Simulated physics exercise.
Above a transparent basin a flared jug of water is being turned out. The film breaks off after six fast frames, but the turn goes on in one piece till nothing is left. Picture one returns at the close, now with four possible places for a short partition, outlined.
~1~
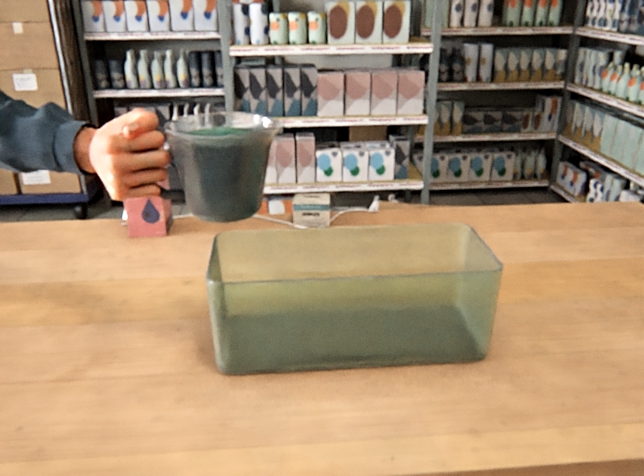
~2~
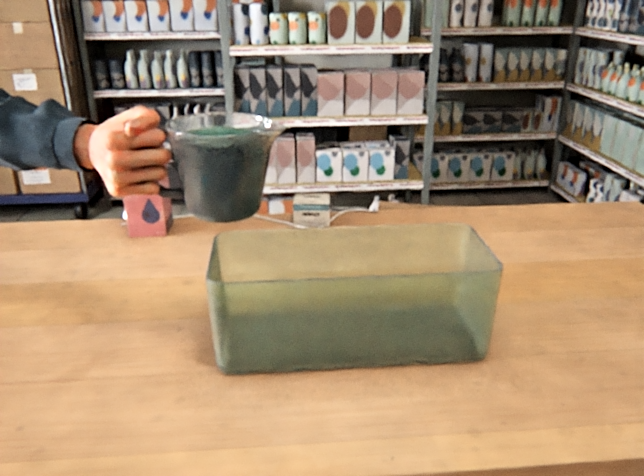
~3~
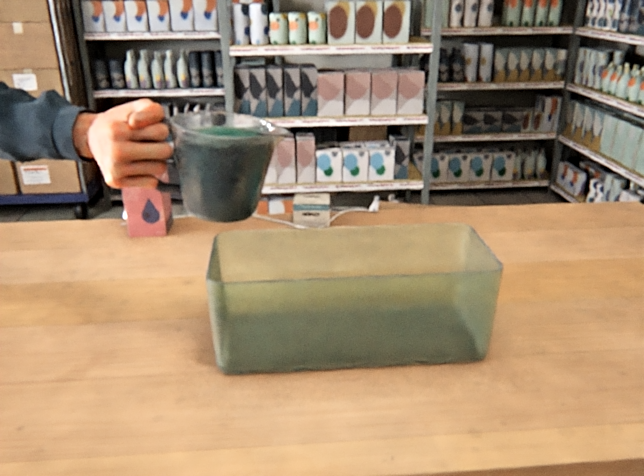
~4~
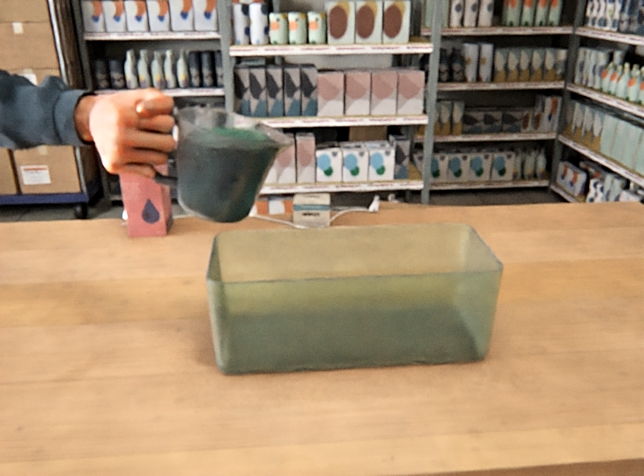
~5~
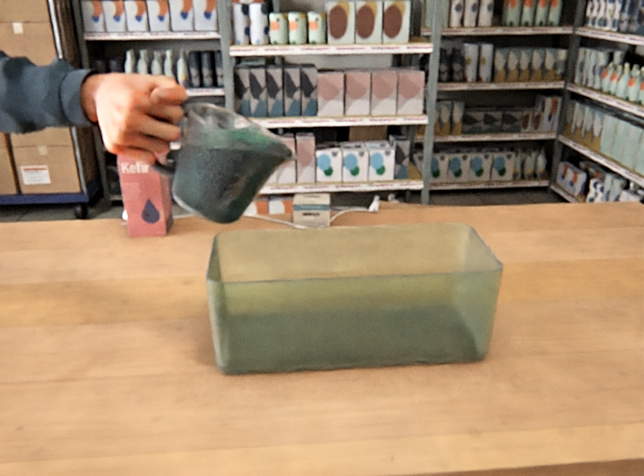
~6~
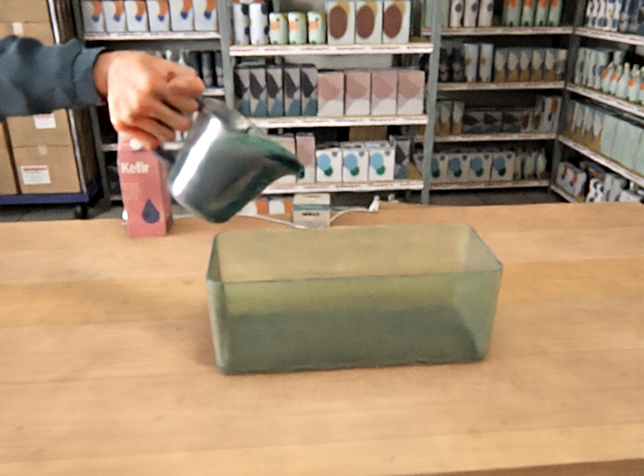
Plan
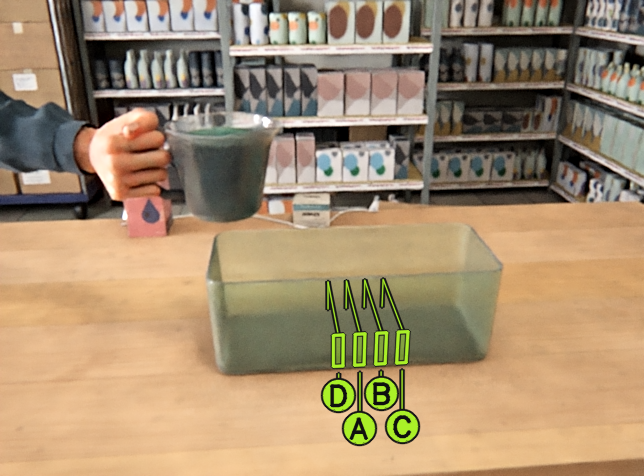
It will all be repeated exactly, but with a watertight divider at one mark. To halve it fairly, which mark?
D.
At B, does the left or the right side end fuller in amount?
More ends on the left.
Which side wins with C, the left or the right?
More ends on the left.
On the marked copy, A at (359, 372); B at (381, 371); C at (402, 370); D at (338, 373).
If A is chosen, about 86 % ends left of the wall and 12 % right of it.
If B is chosen, about 93 % ends left of the wall and 6 % right of it.
If C is chosen, about 91 % ends left of the wall and 8 % right of it.
If D is chosen, about 53 % ends left of the wall and 47 % right of it.
